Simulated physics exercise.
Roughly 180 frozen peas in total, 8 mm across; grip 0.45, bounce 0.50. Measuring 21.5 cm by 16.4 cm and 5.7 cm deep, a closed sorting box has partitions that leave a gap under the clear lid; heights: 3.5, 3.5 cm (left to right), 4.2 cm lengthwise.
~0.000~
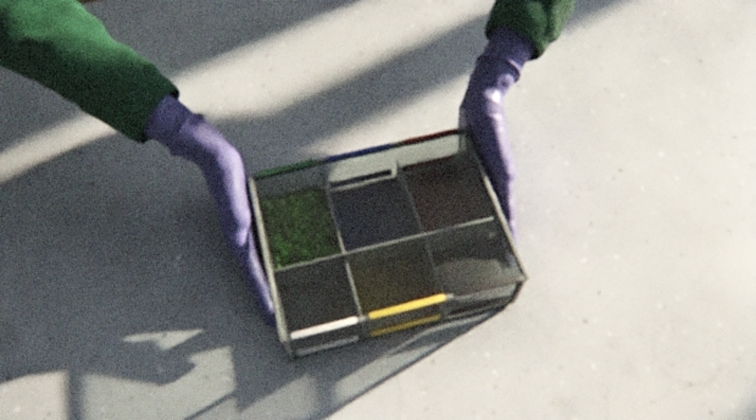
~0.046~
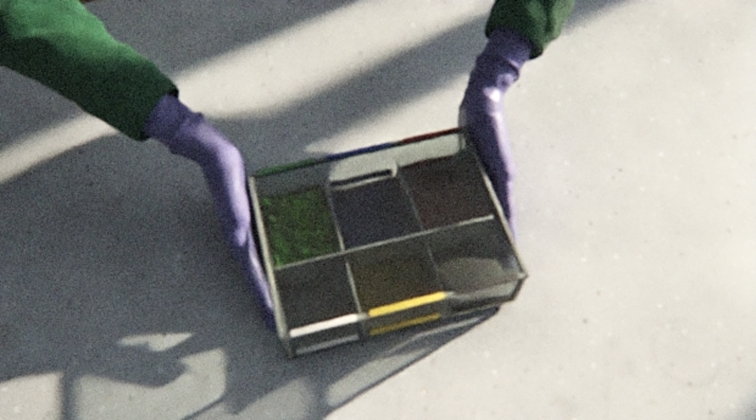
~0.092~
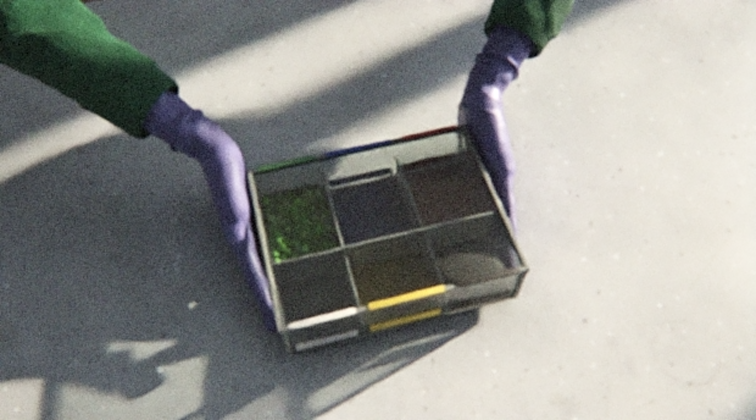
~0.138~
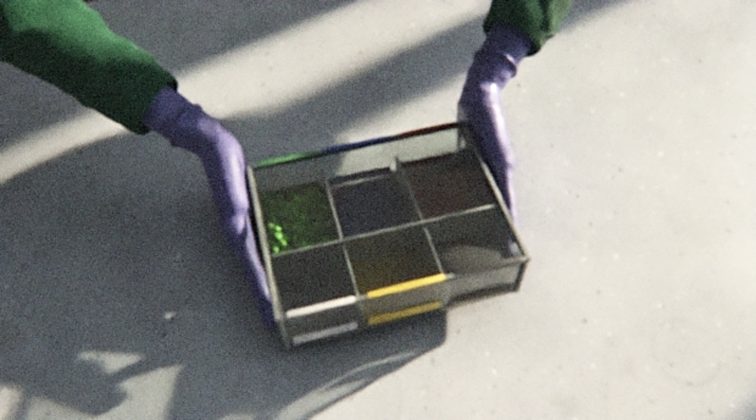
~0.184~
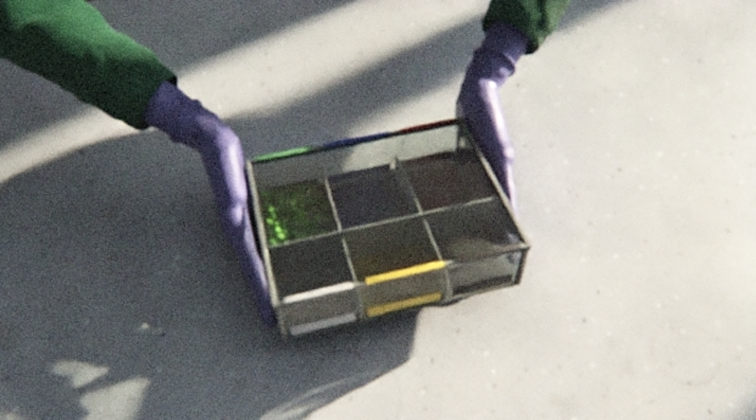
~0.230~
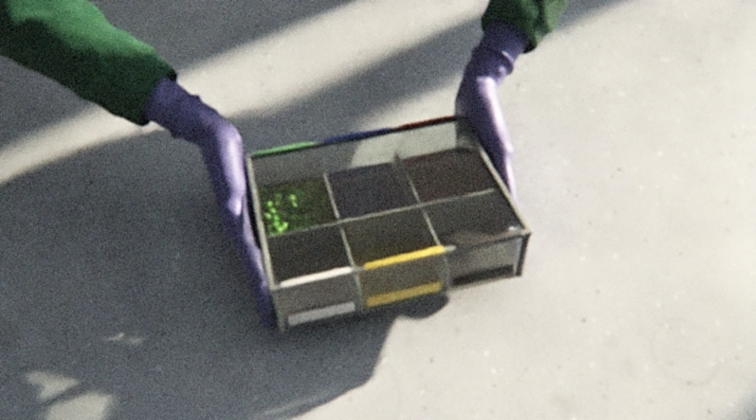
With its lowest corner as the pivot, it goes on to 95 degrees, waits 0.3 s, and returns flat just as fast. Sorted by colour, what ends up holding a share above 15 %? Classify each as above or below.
Classification: Red below, blue below, green above, yellow below, white below, black below.
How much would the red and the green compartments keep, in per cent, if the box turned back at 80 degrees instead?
Shares: Red 0, green 100, in per cent.
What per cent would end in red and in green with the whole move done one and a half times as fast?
The red compartment would end with 5 per cent, the green one with 85 per cent.
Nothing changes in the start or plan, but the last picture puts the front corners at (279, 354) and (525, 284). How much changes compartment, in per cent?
In that case about 20 percent.
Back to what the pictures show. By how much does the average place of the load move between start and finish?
Net shift: Approx. 2.0 cm.
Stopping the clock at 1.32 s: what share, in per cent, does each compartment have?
Shares - red: 0, blue: 5, green: 95, yellow: 0, white: 0, black: 0.
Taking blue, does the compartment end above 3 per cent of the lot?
Result for blue: True.
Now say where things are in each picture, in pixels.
The first frame shows box tilt 0 degrees, front corners at (284, 337) and (523, 276); green 100 %.
The second frame shows box tilt 1 degrees, front corners at (284, 335) and (523, 274).
The third frame shows box tilt 3 degrees, front corners at (282, 328) and (524, 268), lowest corner right back.
The fourth frame shows box tilt 7 degrees, front corners at (280, 317) and (525, 257), lowest corner right back.
The fifth frame shows box tilt 11 degrees, front corners at (277, 303) and (525, 245), lowest corner right back.
The sixth frame shows box tilt 15 degrees, front corners at (274, 287) and (526, 231), lowest corner right back; green 100 %. The box's pace is about 90 degrees a second.
After 1.32 s, tilt 95 degrees; blue 5 %, green 95 %.
Then, at 2.05 s, tilt 49 degrees; red 5 %, blue 5 %, green 90 %.
After 2.80 s, tilt 0 degrees; red 5 %, blue 10 %, green 90 %.
At rest (3.3 s), red 5 %, blue 10 %, green 90 %, yellow 0 %, white 0 %, black 0 %.
